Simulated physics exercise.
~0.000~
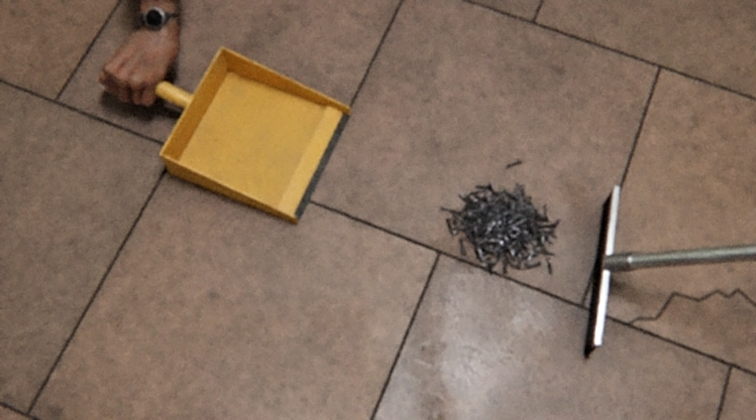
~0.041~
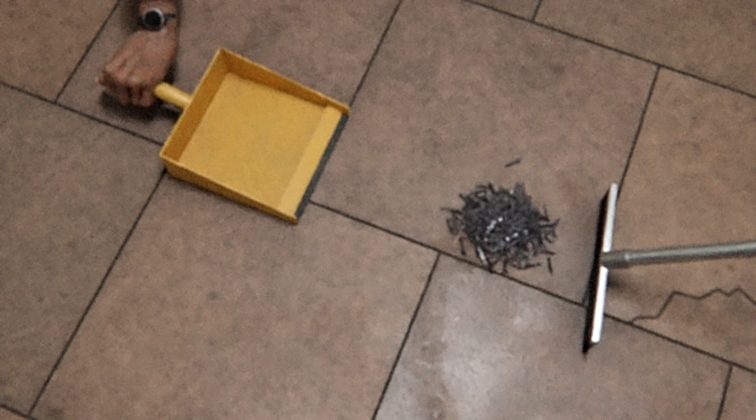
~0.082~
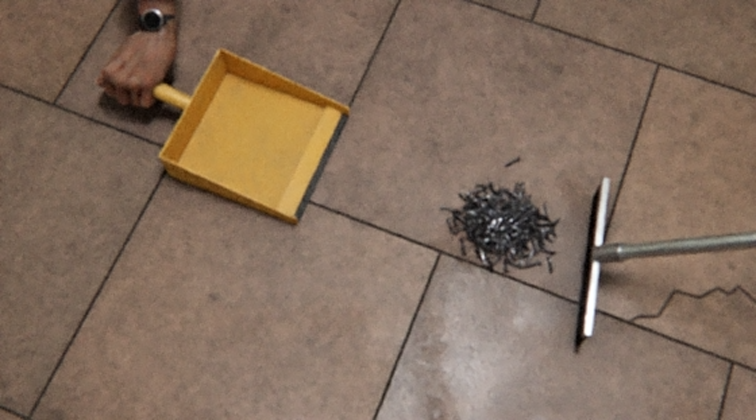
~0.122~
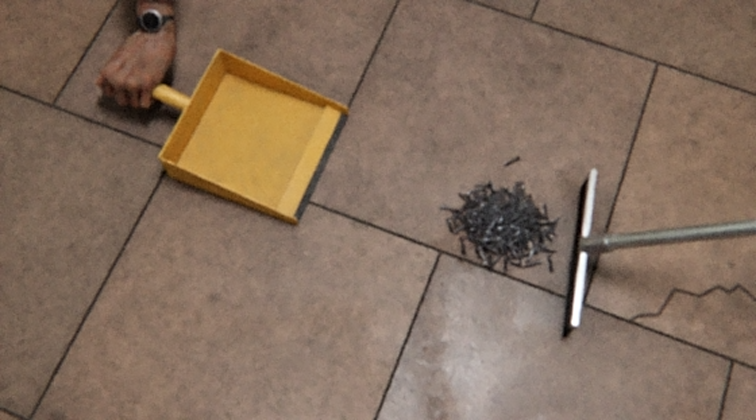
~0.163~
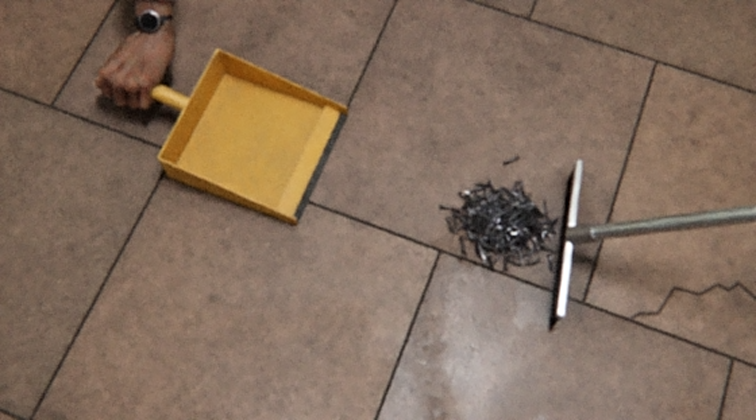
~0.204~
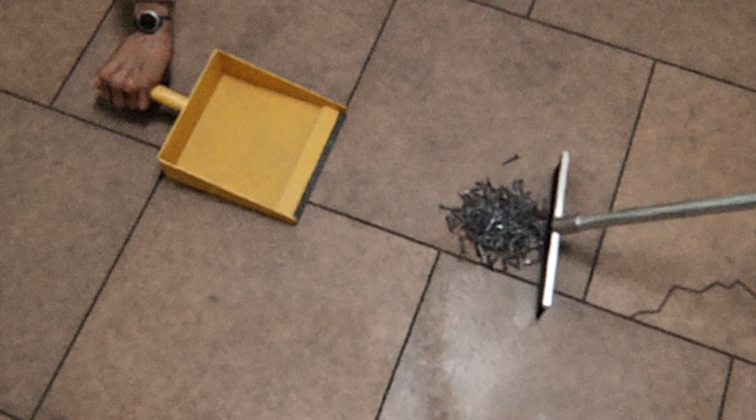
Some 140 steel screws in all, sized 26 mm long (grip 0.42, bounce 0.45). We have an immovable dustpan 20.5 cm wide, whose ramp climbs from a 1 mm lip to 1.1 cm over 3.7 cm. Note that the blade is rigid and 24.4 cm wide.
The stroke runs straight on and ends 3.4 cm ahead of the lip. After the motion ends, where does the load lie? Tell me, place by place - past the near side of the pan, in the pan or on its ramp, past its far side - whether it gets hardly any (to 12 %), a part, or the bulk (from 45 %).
Near side gets hardly any. Pan gets hardly any. Far side gets a part.
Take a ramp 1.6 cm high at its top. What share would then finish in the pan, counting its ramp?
That change would give about 0 per cent.
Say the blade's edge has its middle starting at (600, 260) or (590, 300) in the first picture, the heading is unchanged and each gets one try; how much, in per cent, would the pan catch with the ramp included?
Roughly 5 % and 10 %.
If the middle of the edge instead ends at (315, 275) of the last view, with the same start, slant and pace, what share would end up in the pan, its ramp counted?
Share caught: Approx. 10 %.
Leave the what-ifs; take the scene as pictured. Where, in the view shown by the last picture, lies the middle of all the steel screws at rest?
Roughly (346, 155).
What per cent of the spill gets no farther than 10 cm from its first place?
0 percent, roughly.
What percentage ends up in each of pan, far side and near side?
Near: 0; pan: 5; far: 20 (percent).
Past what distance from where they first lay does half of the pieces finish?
About 28 cm.
After 0.49 s, middle of the blade 21 cm from the lip; 0 % over the lip, far side 5 %, near side 0 %.
After 0.68 s, middle of the blade 11 cm from the lip; 0 % over the lip, far side 15 %, near side 0 %.
After 0.99 s, middle of the blade 6 cm from the lip; 5 % over the lip, far side 20 %, near side 0 %.
In the end, at 1.8 s, near side 0 %, pan 5 %, far side 20 %, in front of the lip or behind the blade 75 %.
